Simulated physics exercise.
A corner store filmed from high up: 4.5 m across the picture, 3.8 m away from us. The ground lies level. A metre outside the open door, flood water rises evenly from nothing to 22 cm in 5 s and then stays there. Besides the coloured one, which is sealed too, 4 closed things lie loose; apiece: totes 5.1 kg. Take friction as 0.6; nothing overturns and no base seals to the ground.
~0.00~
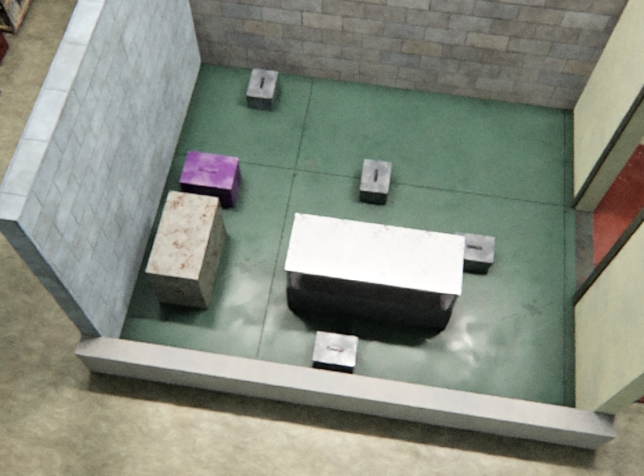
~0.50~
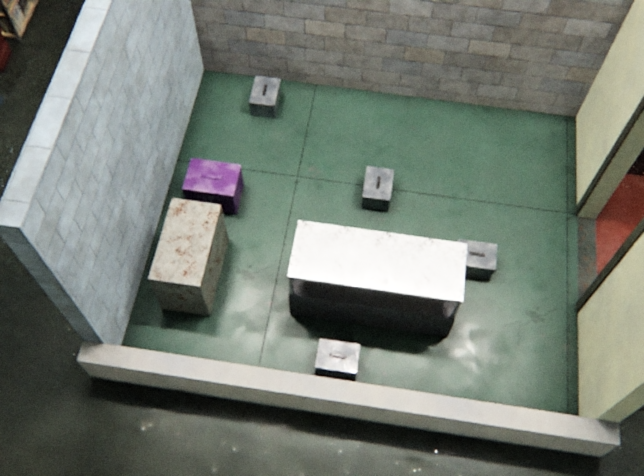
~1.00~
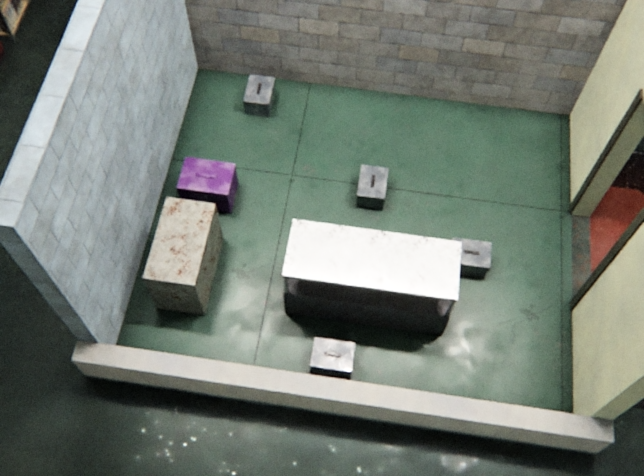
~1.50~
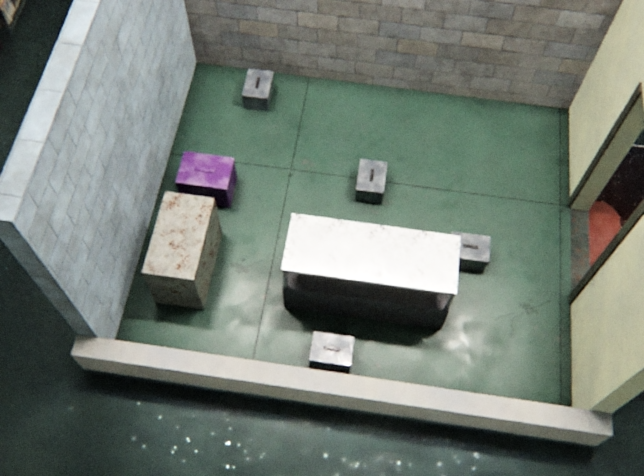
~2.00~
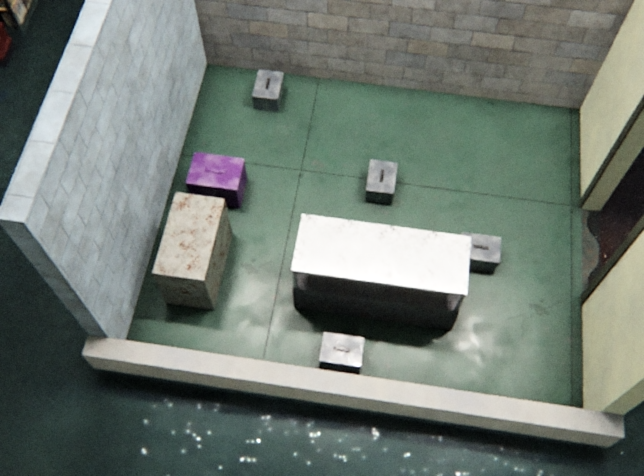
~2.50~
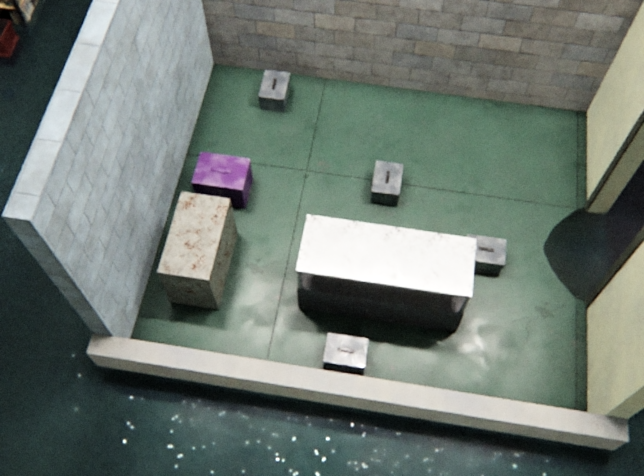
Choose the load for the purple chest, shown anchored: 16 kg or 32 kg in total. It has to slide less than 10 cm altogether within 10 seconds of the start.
For it, only the higher weight holds it.
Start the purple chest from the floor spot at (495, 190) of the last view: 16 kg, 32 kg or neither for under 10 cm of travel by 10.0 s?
It takes the larger.
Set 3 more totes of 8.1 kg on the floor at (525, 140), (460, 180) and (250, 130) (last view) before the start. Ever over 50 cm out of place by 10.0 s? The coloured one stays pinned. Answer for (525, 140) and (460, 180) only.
In that order: Less, more.
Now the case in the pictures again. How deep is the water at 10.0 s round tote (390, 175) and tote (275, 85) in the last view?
About 11 and 12 cm.
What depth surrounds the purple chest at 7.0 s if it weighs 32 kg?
About 3 cm.
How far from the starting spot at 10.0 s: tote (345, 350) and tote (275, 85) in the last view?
In that order: 30 cm, 30 cm.
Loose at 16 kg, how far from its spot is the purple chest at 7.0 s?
Roughly 0 cm.
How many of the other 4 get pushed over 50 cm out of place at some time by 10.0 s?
That makes 3.
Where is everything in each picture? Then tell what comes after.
The first frame shows the purple chest at (209, 170) rests on the ground; water covers 0.0 m2; 0 of 5 have shifted.
The second frame shows the purple chest at (212, 177), on the bottom; 0.0 m2 under water; 0 of 5 have shifted.
The third frame shows the purple chest at (206, 176) rests on the ground; water covers 0.0 m2; 0 of 5 have shifted.
The fourth frame shows the purple chest at (205, 170), on the bottom; water covers 0.0 m2; 0 of 5 have shifted.
The fifth frame shows the purple chest at (215, 171), on the bottom; water covers 0.0 m2; 0 of 5 have shifted.
The sixth frame shows the purple chest at (221, 171), on the bottom; water covers 0.3 m2; 0 of 5 have shifted.
After 3.5 s the purple chest would be 0 cm from its start with 16 kg and 0 cm from its start with 32 kg; 0 cm of water round it then.
After 4.5 s the purple chest would be 0 cm from its start with 16 kg and 0 cm from its start with 32 kg; 0 cm of water round it then.
After 7.0 s the purple chest would be 0 cm from its start with 16 kg and 0 cm from its start with 32 kg; 3 cm of water round it then.
After 10.0 s the purple chest would be 24 cm from its start with 16 kg and 0 cm from its start with 32 kg; 10 cm of water round it then.
